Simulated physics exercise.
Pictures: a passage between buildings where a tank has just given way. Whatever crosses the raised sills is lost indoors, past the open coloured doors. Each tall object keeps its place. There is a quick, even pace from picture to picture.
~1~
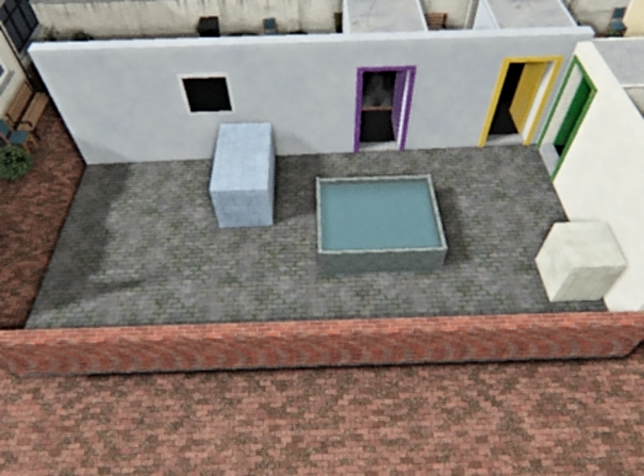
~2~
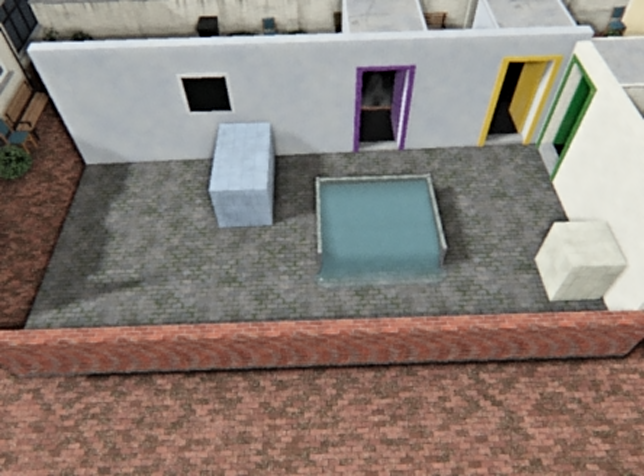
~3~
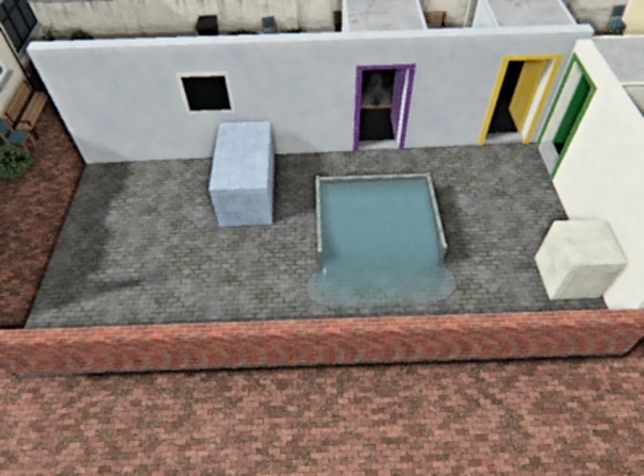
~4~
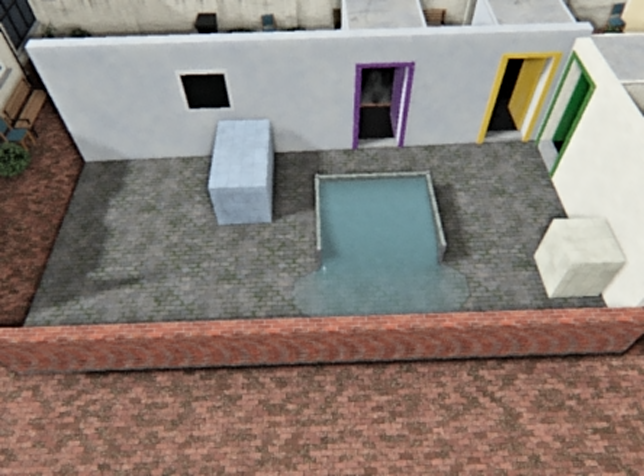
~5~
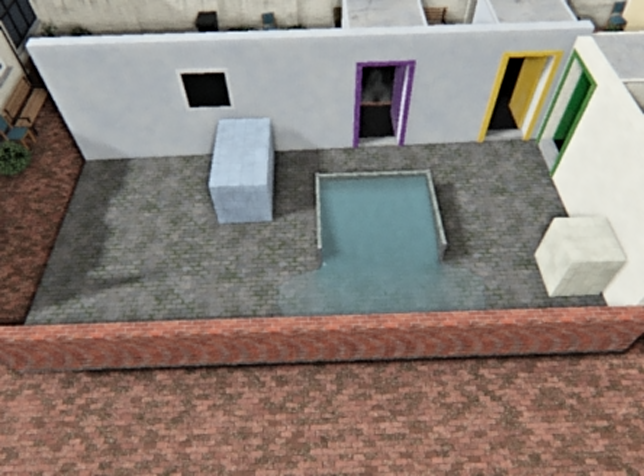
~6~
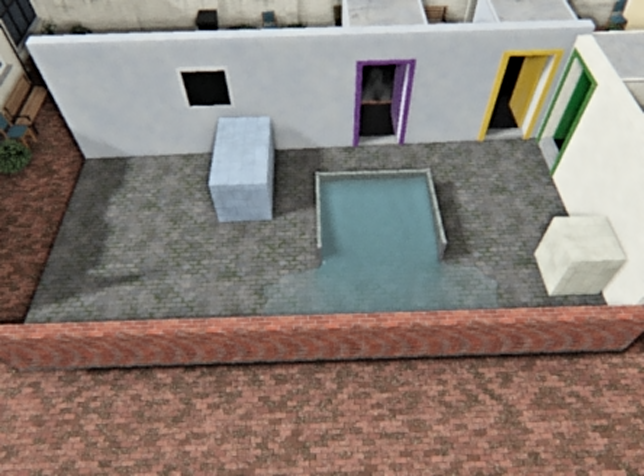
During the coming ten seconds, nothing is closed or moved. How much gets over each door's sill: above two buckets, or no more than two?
The green door will not count as flooded; the yellow door will not count as flooded; the purple door will not count as flooded.
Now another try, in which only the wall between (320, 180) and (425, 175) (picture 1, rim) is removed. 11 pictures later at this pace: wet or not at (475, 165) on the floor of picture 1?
Result: Reached.
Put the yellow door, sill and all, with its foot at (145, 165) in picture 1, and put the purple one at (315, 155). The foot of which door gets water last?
Dead last is the purple door.
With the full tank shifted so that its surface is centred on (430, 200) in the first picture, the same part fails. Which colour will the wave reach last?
Last: The purple door.
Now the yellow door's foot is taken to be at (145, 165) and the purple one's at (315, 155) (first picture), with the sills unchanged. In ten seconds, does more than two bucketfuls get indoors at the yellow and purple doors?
I'd say the yellow door remains short of it and the purple door remains short of it.
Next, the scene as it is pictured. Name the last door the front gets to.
My answer is the purple door.
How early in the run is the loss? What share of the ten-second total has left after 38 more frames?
Roughly 60 per cent.
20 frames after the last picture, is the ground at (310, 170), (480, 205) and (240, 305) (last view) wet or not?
Point 1: Not wet; point 2: Drenched; point 3: Drenched.
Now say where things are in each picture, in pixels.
Still water in the tank at (377, 215), in the first picture.
Water pours out at (380, 262) and has run to (320, 281), in the second picture.
The front is at (313, 295), out from the gap at (380, 263), in the third picture.
The front is at (303, 302), out from the gap at (379, 261), in the fourth picture.
The front is at a hidden place, out from the gap at (380, 260), in the fifth picture.
Water pours out at (380, 259) and has run to a hidden place, in the sixth picture.
A moment on, water covers 15 % of the floor; the green door not reached, the yellow door not reached, the purple door not reached.
Next, water covers 25 % of the floor; the green door not reached, the yellow door not reached, the purple door not reached.
Then, water covers 55 % of the floor; the green door not reached, the yellow door not reached, the purple door not reached.
Later, water covers 70 % of the floor; the green door wet at the sill, nothing in, the yellow door wet at the sill, nothing in, the purple door wet at the sill, nothing in.
In the end, water covers 70 % of the floor; the green door wet at the sill, nothing in, the yellow door wet at the sill, nothing in, the purple door under two buckets in.
